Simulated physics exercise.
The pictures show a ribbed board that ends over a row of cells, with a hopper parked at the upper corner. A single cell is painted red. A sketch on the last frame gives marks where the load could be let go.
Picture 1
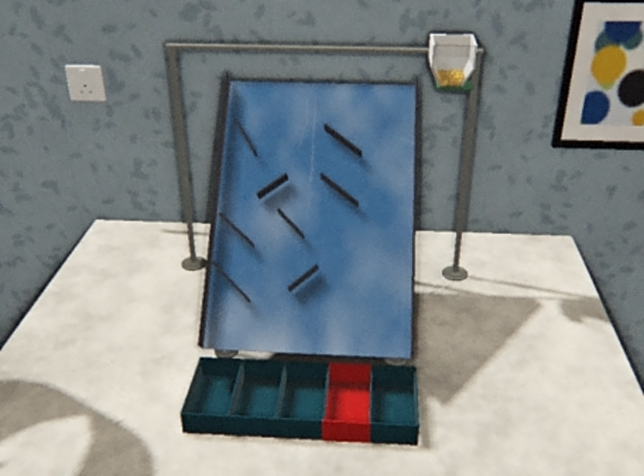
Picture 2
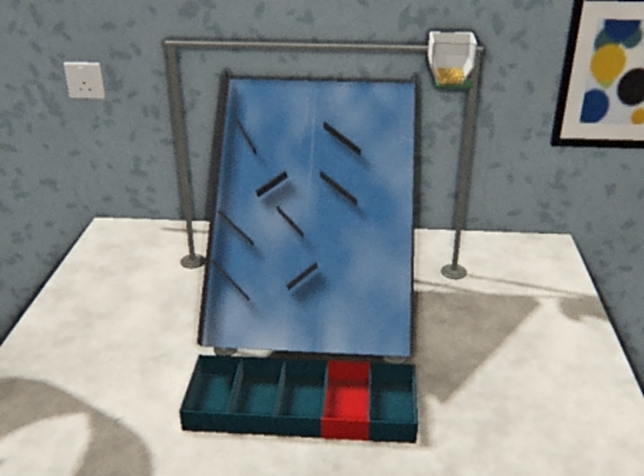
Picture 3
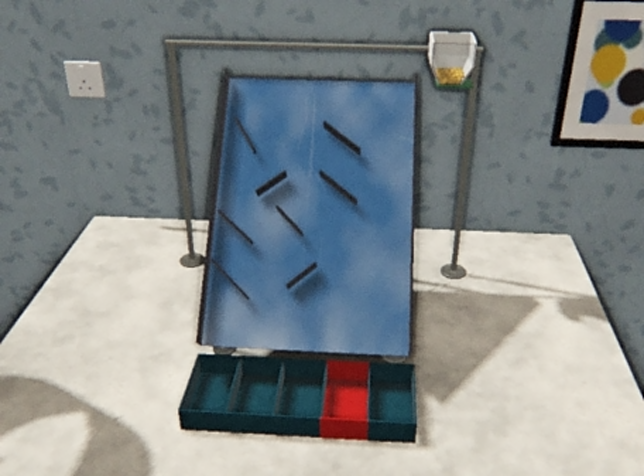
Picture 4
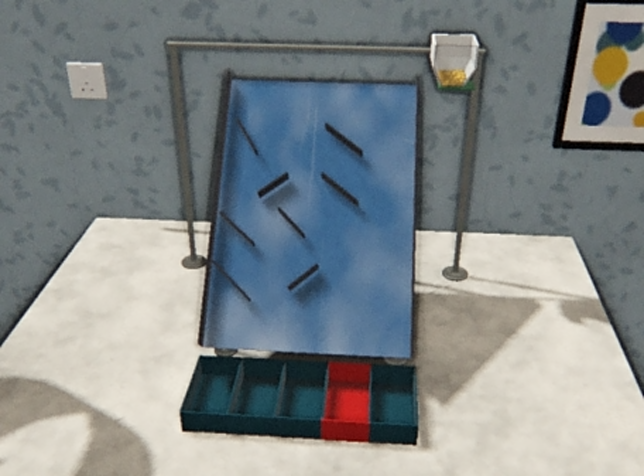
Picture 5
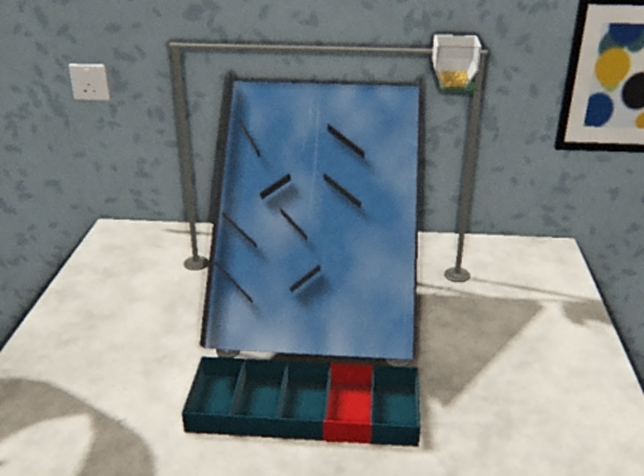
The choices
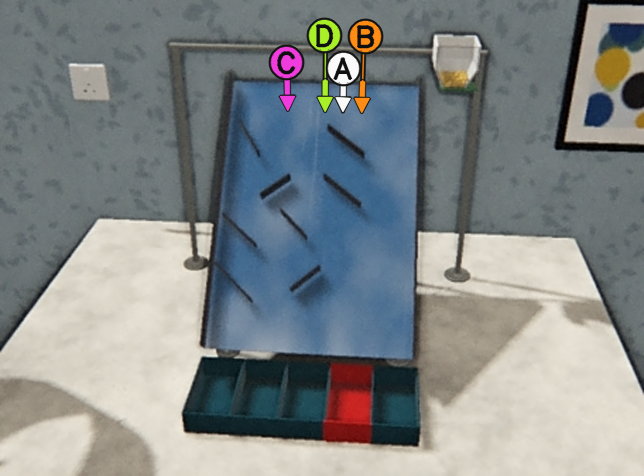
On a white tabletop, a ribbed blue board stands above coloured cells, and nothing moves noticeably.
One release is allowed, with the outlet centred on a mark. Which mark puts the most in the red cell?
Take D.
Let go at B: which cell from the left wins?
The fifth.
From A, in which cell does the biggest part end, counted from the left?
The fifth.
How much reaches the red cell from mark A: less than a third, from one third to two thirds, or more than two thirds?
Less than a third.
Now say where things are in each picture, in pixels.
In the first picture, hopper at (450, 77), puffed corn balls, door shut.
In the second picture, ribs (236, 118) to (254, 149), (324, 122) to (360, 149), (256, 192) to (286, 171).
In the third picture, ribs (320, 171) to (356, 200), (218, 210) to (251, 240), (277, 206) to (302, 232).
In the fourth picture, ribs (213, 260) to (248, 298), (288, 287) to (318, 264).
In the fifth picture, red cell at (347, 431), number 4 of 5 from the left.
On the marked copy, mark A meets the board at (342, 106); mark B meets the board at (361, 107); mark C meets the board at (287, 105); mark D meets the board at (325, 106).
Choosing A, a small part in the red cell, most in other cells, a stray few outside the box.
Choosing B, a stray few in the red cell, most in other cells, a small part outside the box.
Choosing C, a small part in the red cell, most in other cells, a small part outside the box.
Choosing D, about a third in the red cell, about two thirds in other cells, a stray few outside the box.
